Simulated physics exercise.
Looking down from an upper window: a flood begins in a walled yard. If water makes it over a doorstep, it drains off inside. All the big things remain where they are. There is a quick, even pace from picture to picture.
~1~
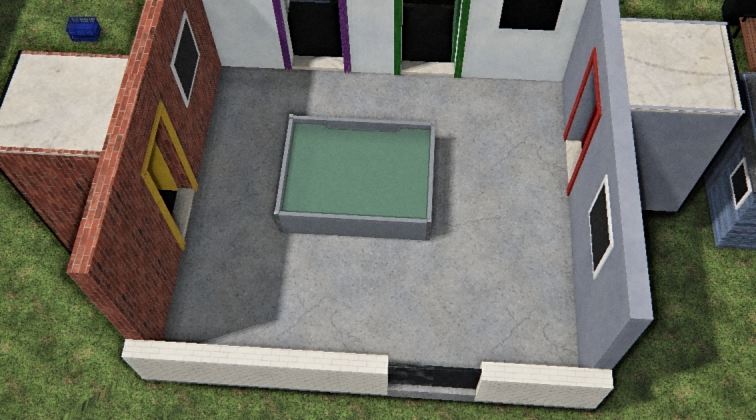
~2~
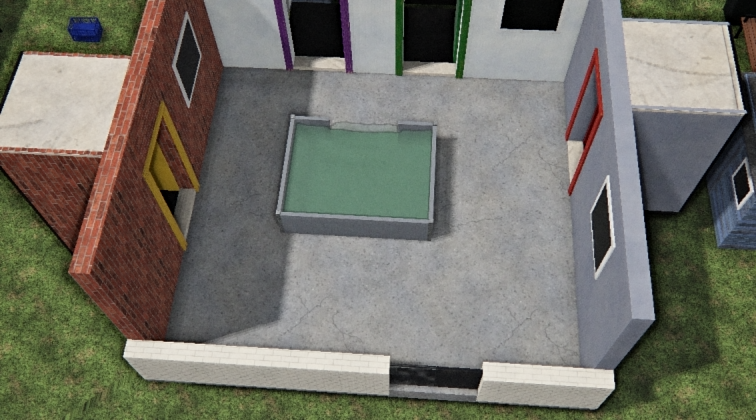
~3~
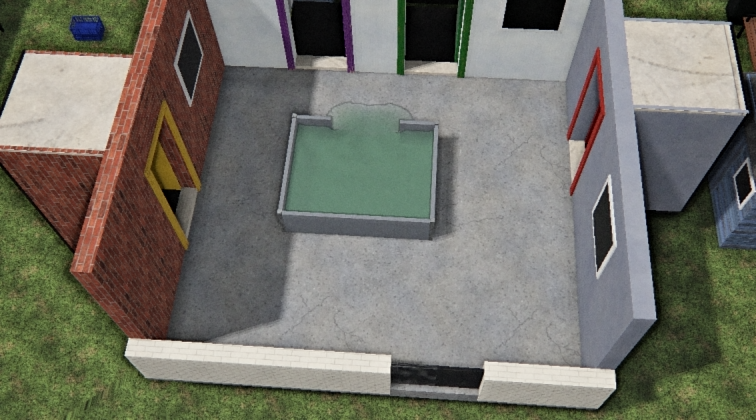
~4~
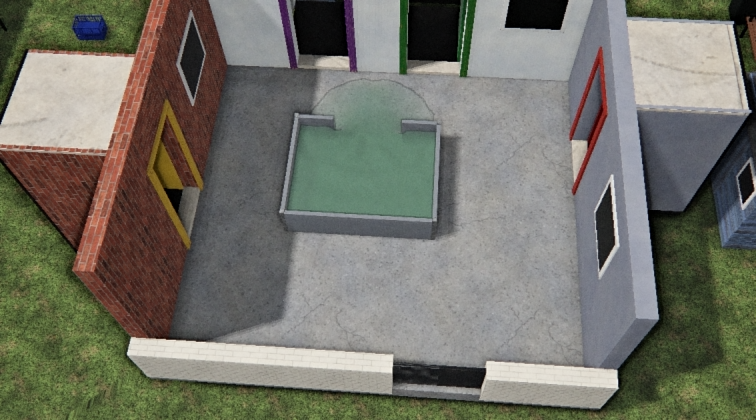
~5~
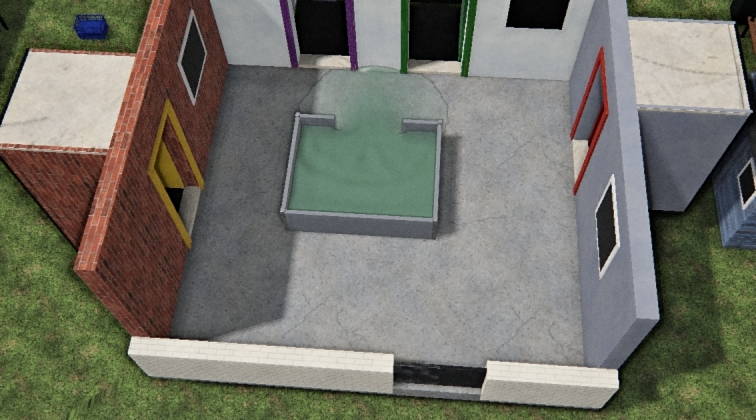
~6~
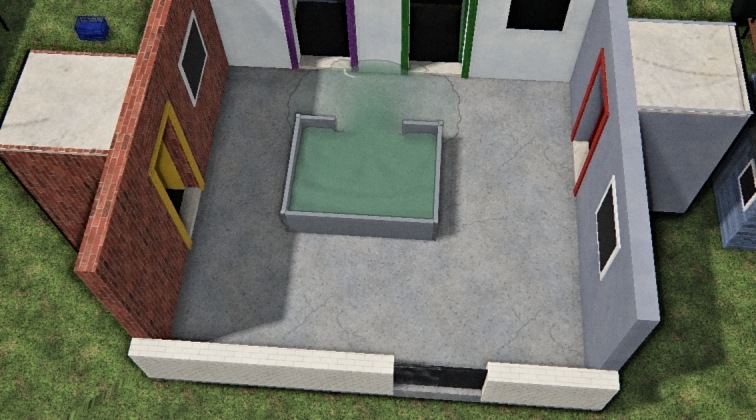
Green-tinted water pouring through a gap in the far side of a grey tank and spreading across a walled yard's floor.
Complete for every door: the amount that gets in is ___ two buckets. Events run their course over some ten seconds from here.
Red door: More than; purple door: More than; yellow door: At most; green door: More than.
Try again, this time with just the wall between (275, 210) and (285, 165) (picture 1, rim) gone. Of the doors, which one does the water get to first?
That's the yellow-painted one.
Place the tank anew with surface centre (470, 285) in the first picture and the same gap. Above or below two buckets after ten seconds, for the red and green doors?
The red one overshoots it, the green one overshoots it.
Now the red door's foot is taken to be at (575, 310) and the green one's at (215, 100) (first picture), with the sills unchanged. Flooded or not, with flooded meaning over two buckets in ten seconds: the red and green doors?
Red door: Falls short; green door: Exceeds the limit.
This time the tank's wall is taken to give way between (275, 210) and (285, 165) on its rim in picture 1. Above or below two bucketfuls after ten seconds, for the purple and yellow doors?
Against the threshold, purple misses it and yellow beats it.
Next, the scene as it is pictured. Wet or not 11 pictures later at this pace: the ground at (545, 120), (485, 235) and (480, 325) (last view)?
The three points read soaked through, clear and clear.
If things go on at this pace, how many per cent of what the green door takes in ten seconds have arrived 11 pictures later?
Around 45 percent.
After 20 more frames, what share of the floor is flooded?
It comes to 40 per cent.
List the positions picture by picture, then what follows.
The first frame shows still water in the water tank at (358, 170).
In the second frame, the front is at a hidden place, out from the gap on the water tank's far side.
In the third frame, water pours out on the water tank's far side and has run to (401, 112).
In the fourth frame, the front is at (391, 85), out from the gap on the water tank's far side.
In the fifth frame, water pours out on the water tank's far side and has run to (414, 74).
In the sixth frame, water pours out on the water tank's far side and has run to (440, 77).
A moment on, water covers 15 % of the floor; the red door not reached, the purple door over two buckets in, the yellow door not reached, the green door under two buckets in.
Next, water covers 25 % of the floor; the red door not reached, the purple door over two buckets in, the yellow door not reached, the green door over two buckets in.
Then, water covers 40 % of the floor; the red door under two buckets in, the purple door far over two buckets in, the yellow door wet at the sill, nothing in, the green door far over two buckets in.
Later, water covers 75 % of the floor; the red door over two buckets in, the purple door far over two buckets in, the yellow door wet at the sill, nothing in, the green door far over two buckets in.
In the end, water covers 95 % of the floor; the red door over two buckets in, the purple door far over two buckets in, the yellow door wet at the sill, nothing in, the green door far over two buckets in.
